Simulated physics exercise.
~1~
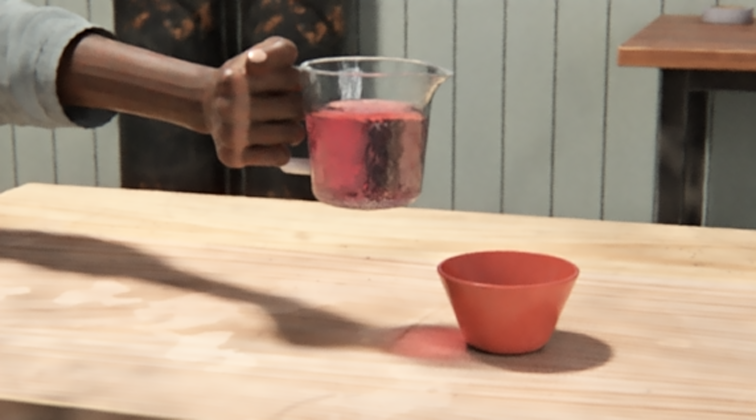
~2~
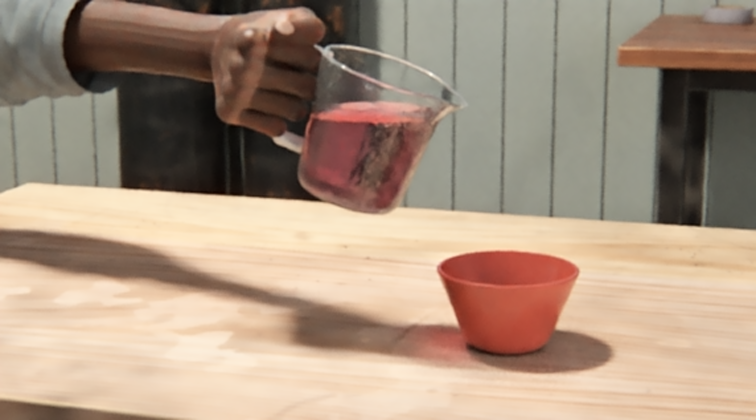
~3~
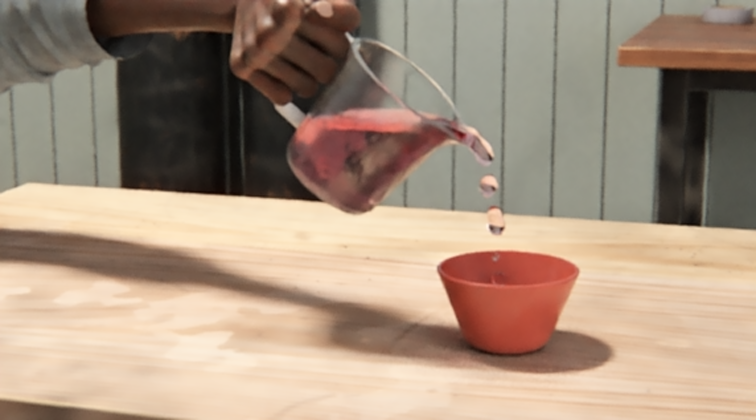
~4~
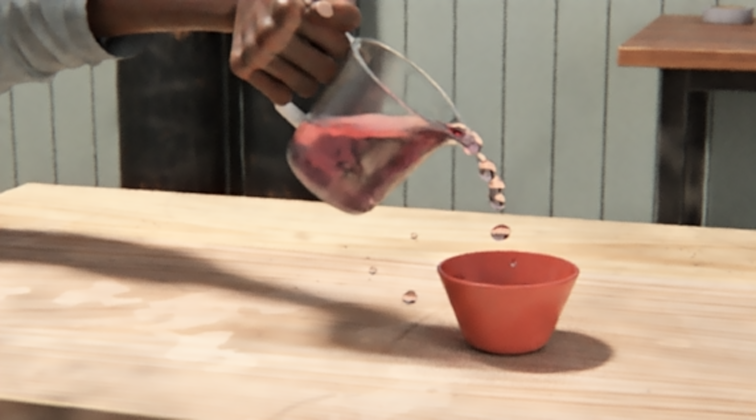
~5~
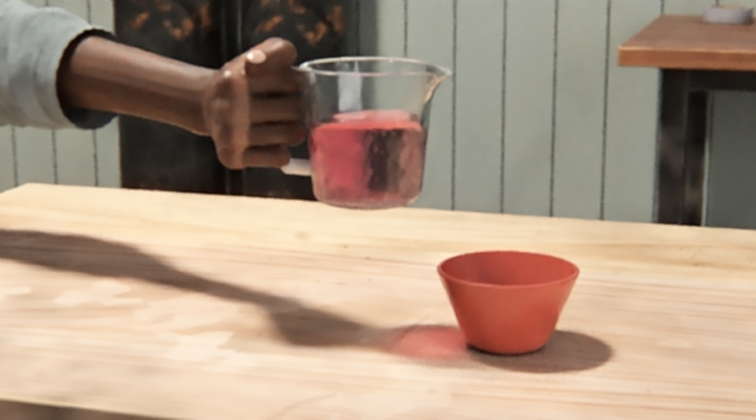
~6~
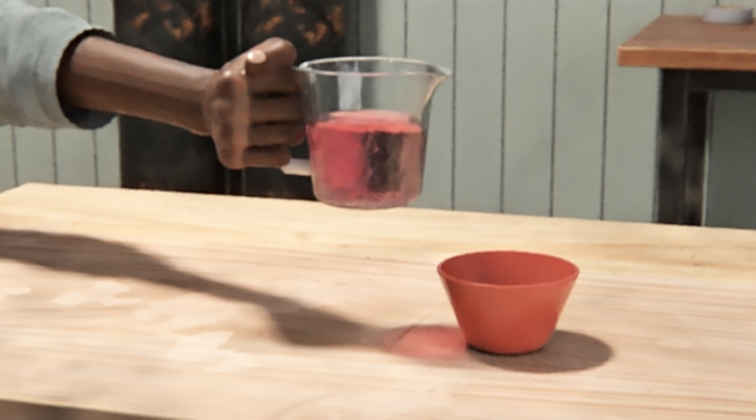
A hand tips a glass jug of pink liquid rightward over a red cup, pours some, then levels it.
